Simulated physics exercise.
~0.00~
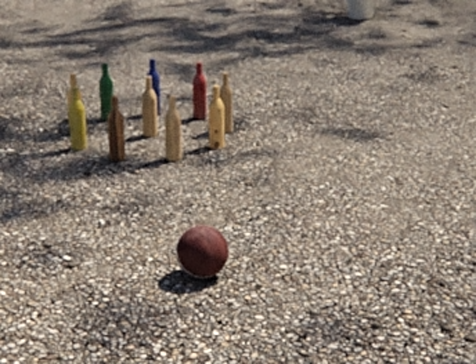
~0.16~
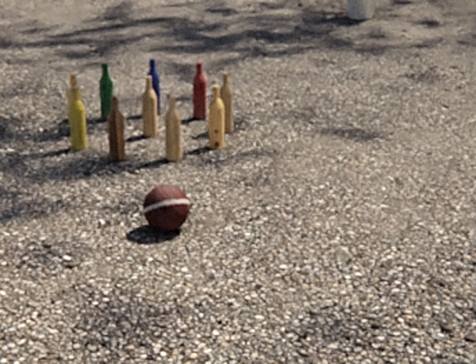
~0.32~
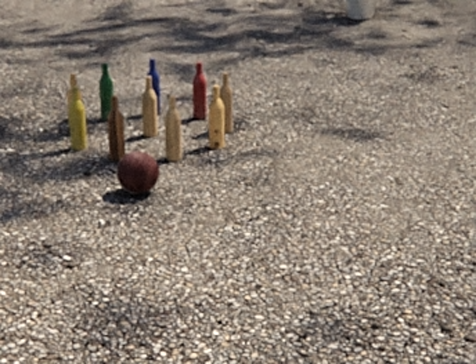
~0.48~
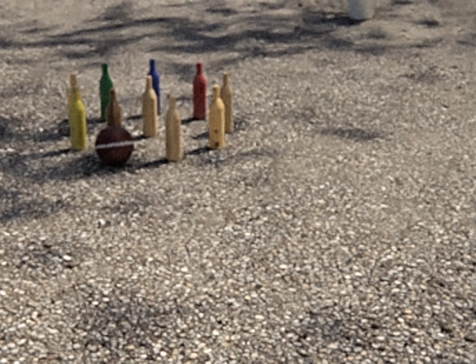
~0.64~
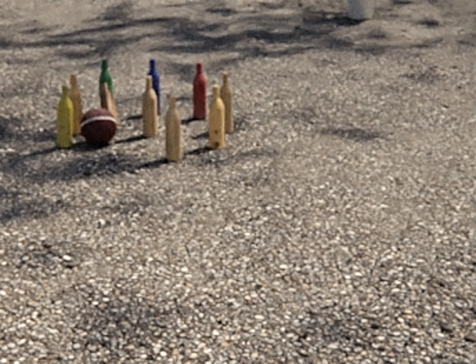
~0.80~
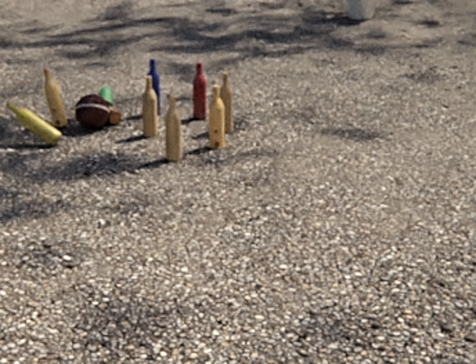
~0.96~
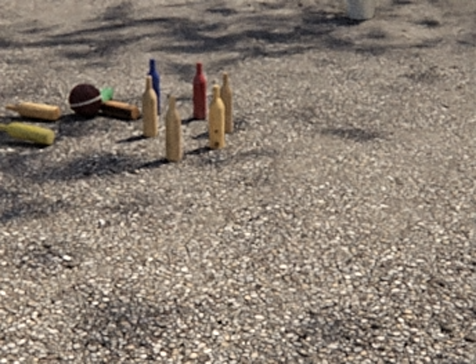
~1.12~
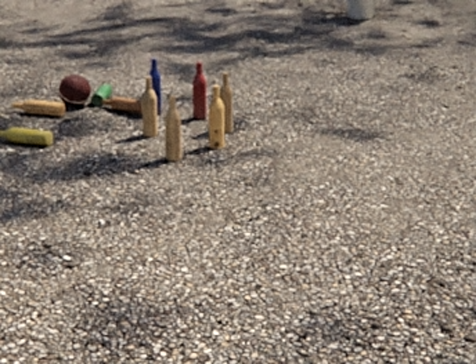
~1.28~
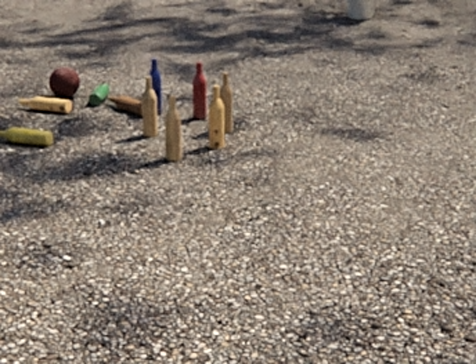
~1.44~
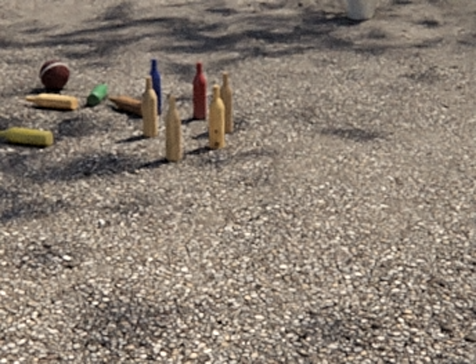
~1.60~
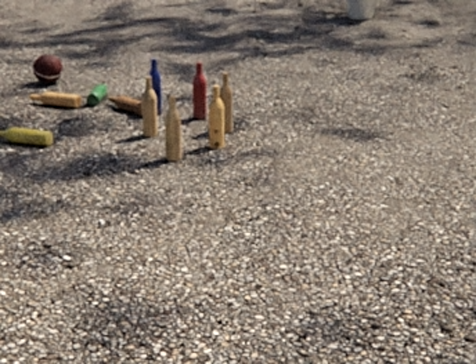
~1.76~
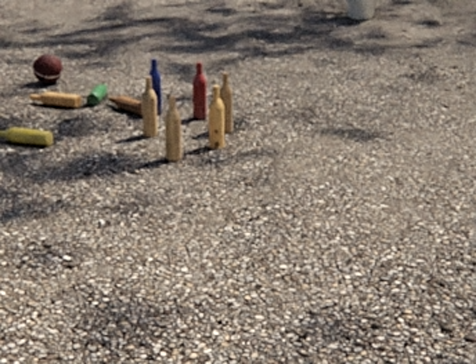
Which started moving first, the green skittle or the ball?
The ball started moving first, and the green skittle only moved later, once the ball had rolled in among the skittles.
